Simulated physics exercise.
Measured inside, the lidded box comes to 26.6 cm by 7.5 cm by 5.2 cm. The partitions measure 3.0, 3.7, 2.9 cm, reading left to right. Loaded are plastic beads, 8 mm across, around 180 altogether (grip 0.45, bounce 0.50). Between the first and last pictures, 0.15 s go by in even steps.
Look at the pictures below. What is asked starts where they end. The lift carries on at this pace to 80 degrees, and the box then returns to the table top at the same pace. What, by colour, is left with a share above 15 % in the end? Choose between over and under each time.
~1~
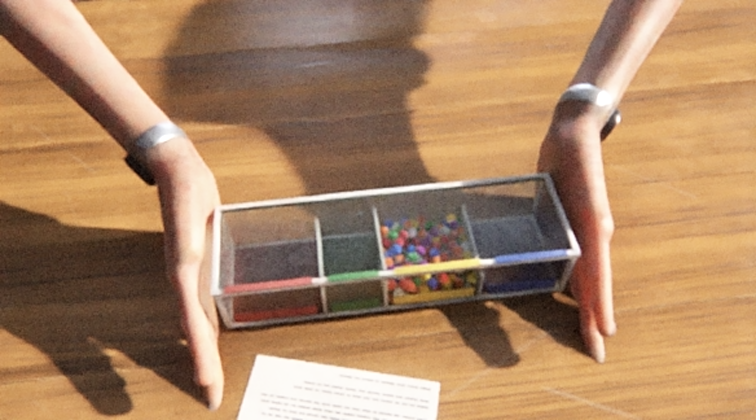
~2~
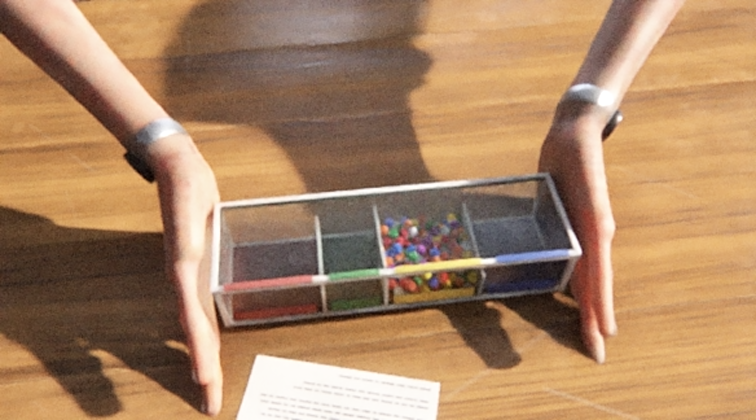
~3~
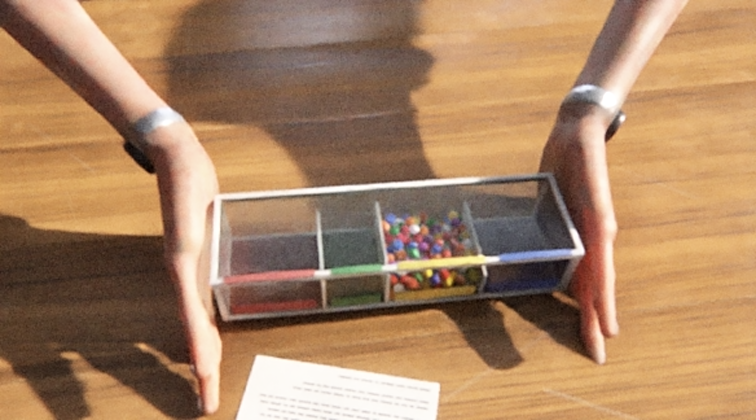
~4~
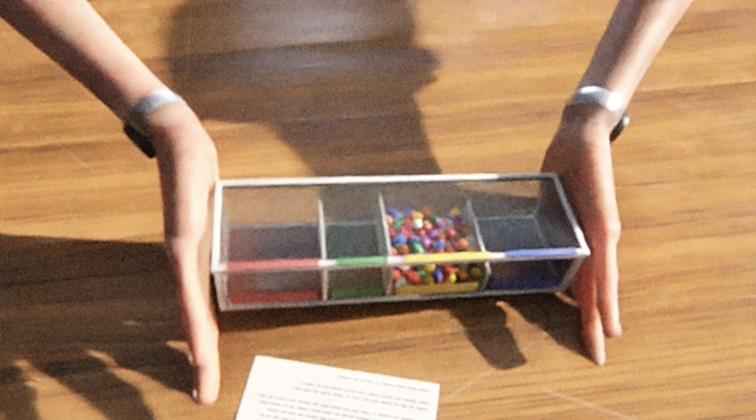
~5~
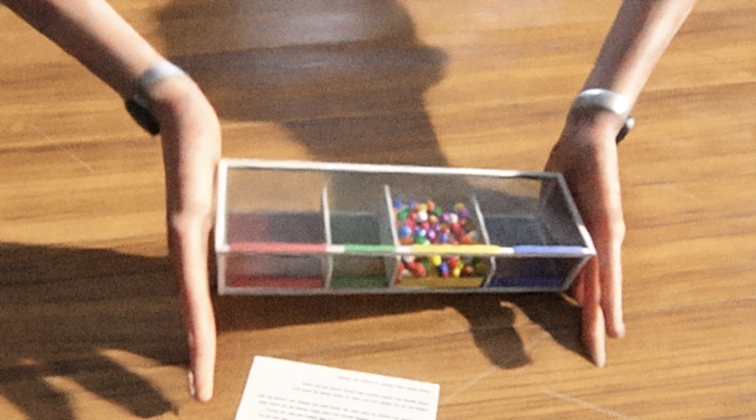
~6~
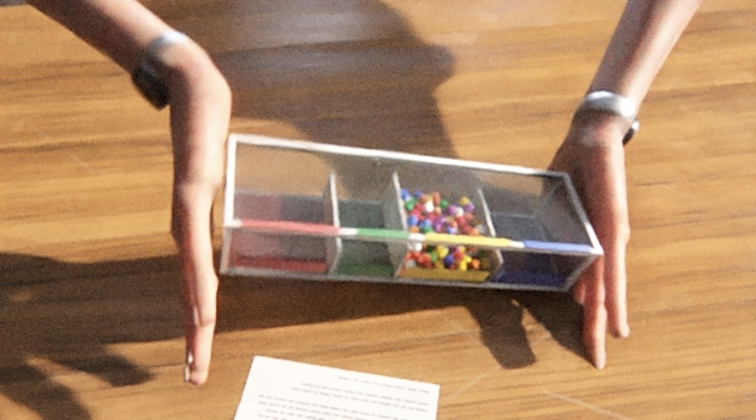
Red compartment: Under. Blue compartment: Over. Green compartment: Under. Yellow compartment: Over.
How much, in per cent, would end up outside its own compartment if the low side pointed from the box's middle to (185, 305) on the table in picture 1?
That comes to around 20 per cent.
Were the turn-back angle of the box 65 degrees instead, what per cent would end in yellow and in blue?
With that change, yellow ends at 70 percent while blue ends at 30 percent.
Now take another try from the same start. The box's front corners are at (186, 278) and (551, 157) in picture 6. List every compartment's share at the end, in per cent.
Red 10 %, blue 0 %, green 5 %, yellow 85 %.
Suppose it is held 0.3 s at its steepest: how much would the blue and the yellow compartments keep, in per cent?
In that case blue keeps 55% and yellow keeps 45%.
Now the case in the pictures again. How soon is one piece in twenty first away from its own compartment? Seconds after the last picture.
0.40 s or so.
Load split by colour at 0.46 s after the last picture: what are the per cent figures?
Red = 0, blue = 25, green = 0, yellow = 75 (per cent).
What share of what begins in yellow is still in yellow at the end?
Around 40 %.
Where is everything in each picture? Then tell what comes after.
Box tilt 0 degrees, front corners at (217, 291) and (573, 252); yellow 100 %, in the first picture.
Box tilt 1 degrees, front corners at (217, 289) and (574, 252), in the second picture.
Box tilt 3 degrees, front corners at (217, 281) and (577, 252), in the third picture.
Box tilt 6 degrees, front corners at (218, 268) and (581, 251), lowest corner right back, in the fourth picture.
Box tilt 11 degrees, front corners at (222, 248) and (587, 251), lowest corner right back, in the fifth picture.
Box tilt 16 degrees, front corners at (231, 223) and (594, 250), lowest corner right back; yellow 100 %, in the sixth picture.
Then, 0.46 s after the last picture, tilt 79 degrees; blue 25 %, yellow 75 %.
Then, 0.76 s after the last picture, tilt 34 degrees; blue 55 %, yellow 45 %.
Then, 1.17 s after the last picture, tilt 0 degrees; blue 55 %, yellow 45 %.
In the end, red 0 %, blue 55 %, green 0 %, yellow 45 %.
